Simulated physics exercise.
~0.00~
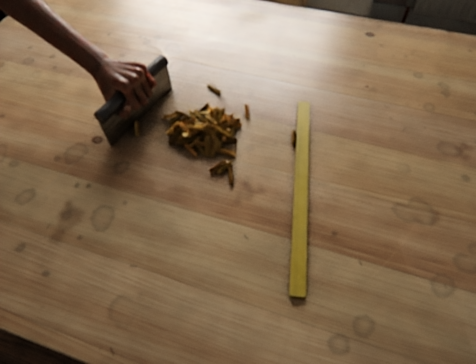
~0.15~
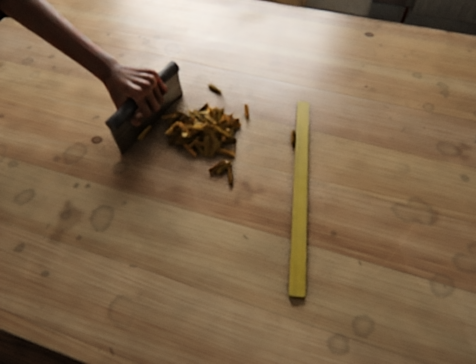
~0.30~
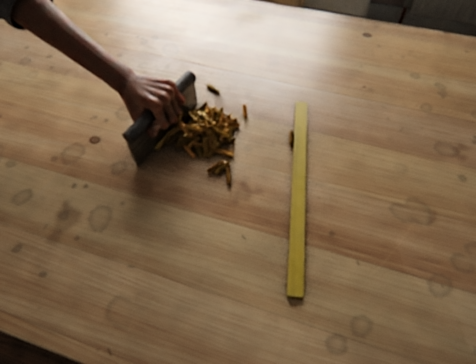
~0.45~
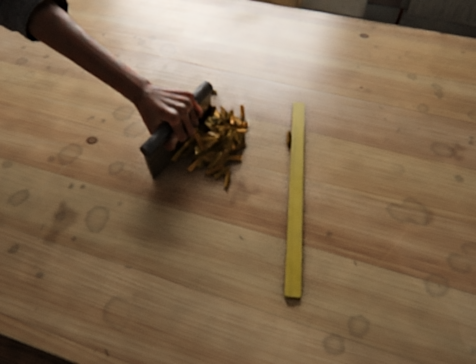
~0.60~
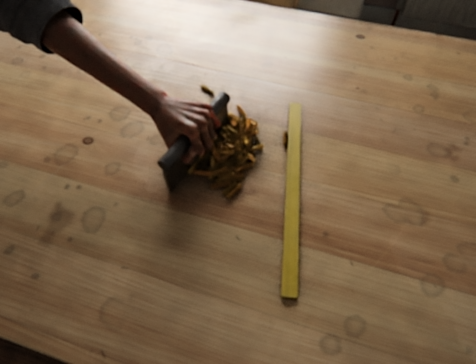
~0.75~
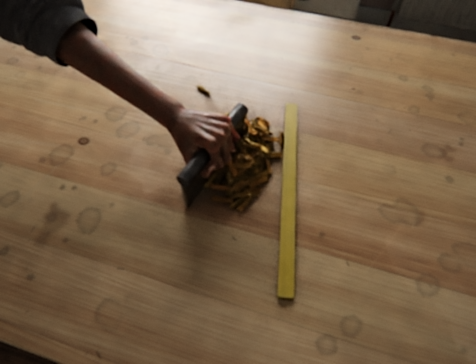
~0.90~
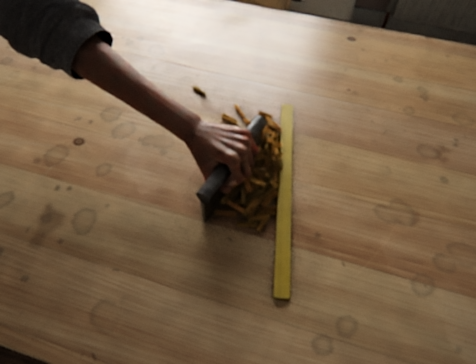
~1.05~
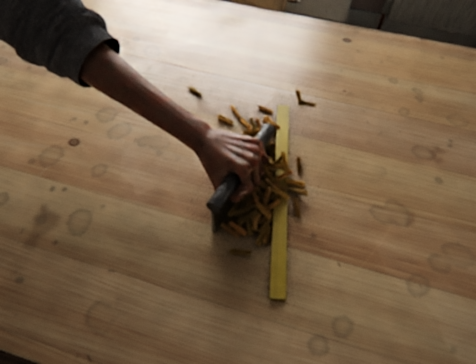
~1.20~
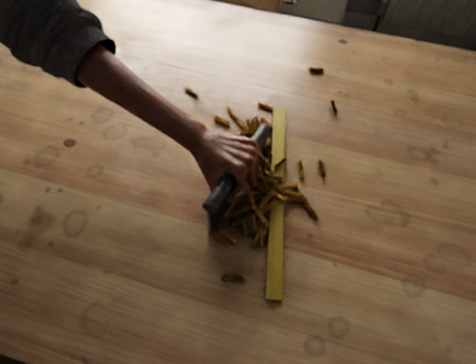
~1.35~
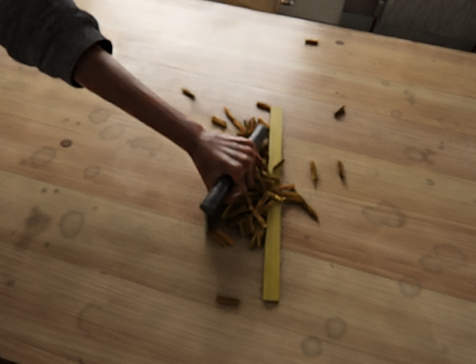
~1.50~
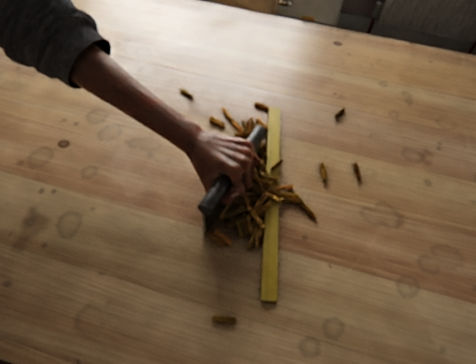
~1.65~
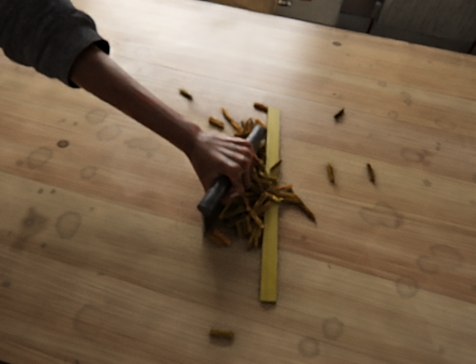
On a wooden tabletop, a hand pushed a dark scraper into a heap of small golden-brown pieces, sweeping them rightward against a yellow strip, where several skittered past it while most stayed bunched around the blade and strip as the hand stopped.
